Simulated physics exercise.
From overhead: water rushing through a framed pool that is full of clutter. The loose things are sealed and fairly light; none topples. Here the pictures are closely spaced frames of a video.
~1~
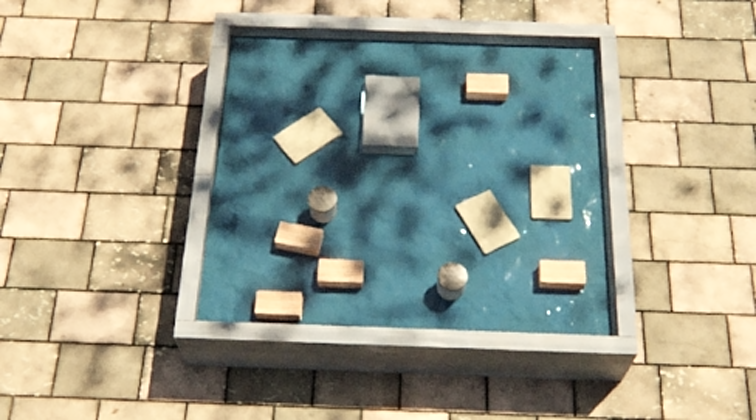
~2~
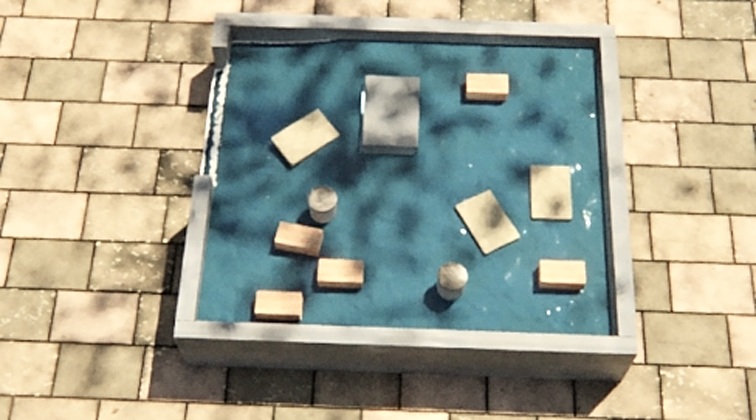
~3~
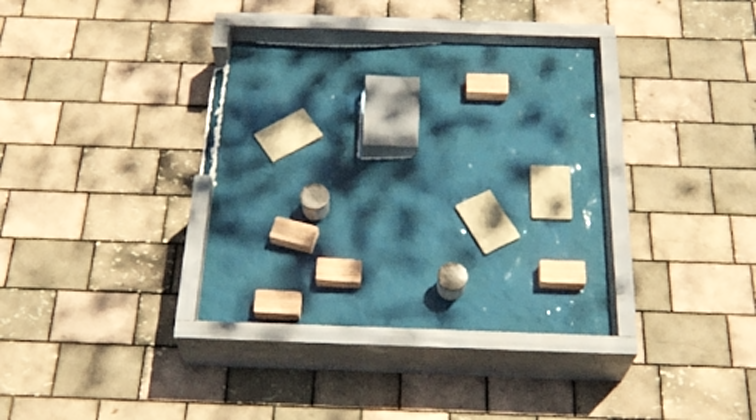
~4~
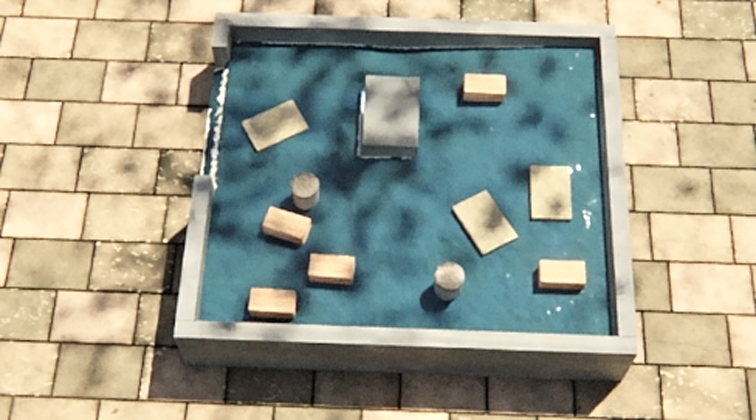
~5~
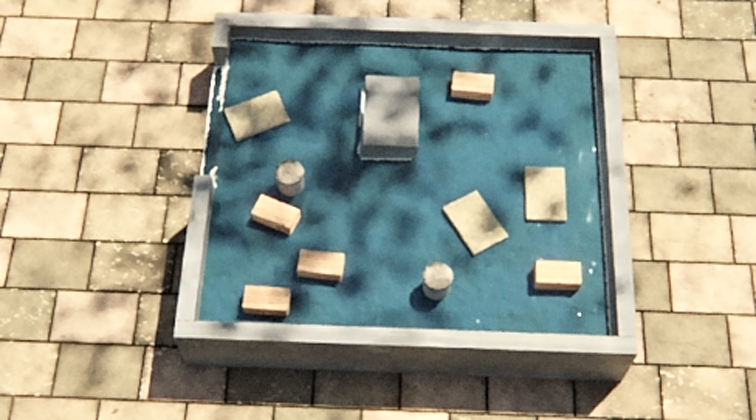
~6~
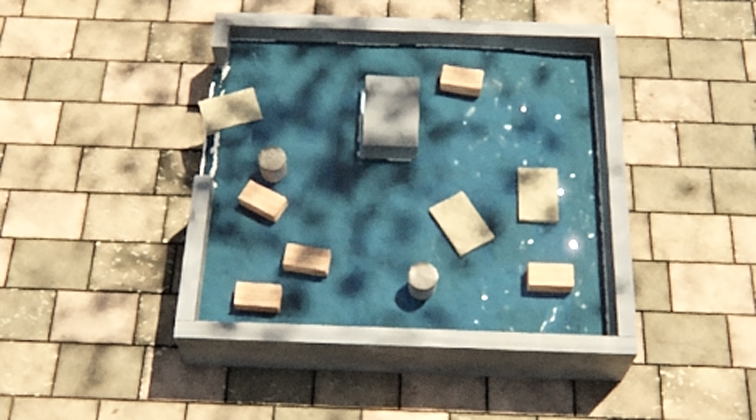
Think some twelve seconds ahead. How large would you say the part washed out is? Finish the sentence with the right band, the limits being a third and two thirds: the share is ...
The share is from a third to two thirds.
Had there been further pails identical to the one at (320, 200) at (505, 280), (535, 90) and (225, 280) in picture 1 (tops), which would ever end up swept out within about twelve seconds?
Going one by one, I'd say it doesn't leave, then it doesn't leave, then it leaves.
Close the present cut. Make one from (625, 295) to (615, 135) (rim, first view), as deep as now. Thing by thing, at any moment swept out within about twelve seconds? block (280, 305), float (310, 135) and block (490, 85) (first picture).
Going through them in turn: Remains behind; remains behind; escaped.
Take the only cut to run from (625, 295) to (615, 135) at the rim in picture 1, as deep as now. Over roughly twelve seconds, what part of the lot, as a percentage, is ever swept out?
I'd call it 50 per cent.
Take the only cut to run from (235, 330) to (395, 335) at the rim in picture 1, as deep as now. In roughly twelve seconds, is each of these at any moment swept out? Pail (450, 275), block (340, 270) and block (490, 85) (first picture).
Object by object: Drifts out, drifts out, never exits.
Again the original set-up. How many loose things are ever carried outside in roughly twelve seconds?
5 in total.
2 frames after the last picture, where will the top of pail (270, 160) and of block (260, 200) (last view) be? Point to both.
They end up close to (233, 134) and close to (233, 168).
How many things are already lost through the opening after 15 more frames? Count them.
That makes 4.
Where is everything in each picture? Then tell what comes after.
The first frame shows a float at (308, 135) floats; a pail at (322, 199), afloat; 0 of 10 have shifted.
The second frame shows a float at (305, 136), afloat; a pail at (322, 199), afloat; 0 of 10 have shifted.
The third frame shows a float at (288, 134) floats, close to its start; a pail at (315, 196), afloat, close to its start; 3 of 10 have shifted.
The fourth frame shows a float at (275, 125), afloat, close to its start; a pail at (305, 185), afloat, close to its start; 5 of 10 have shifted.
The fifth frame shows a float at (257, 114) floats, a stride from its start; a pail at (289, 172) floats, a stride from its start; 8 of 10 have shifted.
The sixth frame shows a float at (230, 110), afloat, a stride from its start; a pail at (272, 158), afloat, a stride from its start; 10 of 10 have shifted.
A moment on, 1 of 10 are out; 9 afloat.
Next, 3 of 10 are out; 7 afloat.
Later, 4 of 10 are out; 6 afloat.
In the end, 5 of 10 are out; 5 afloat.
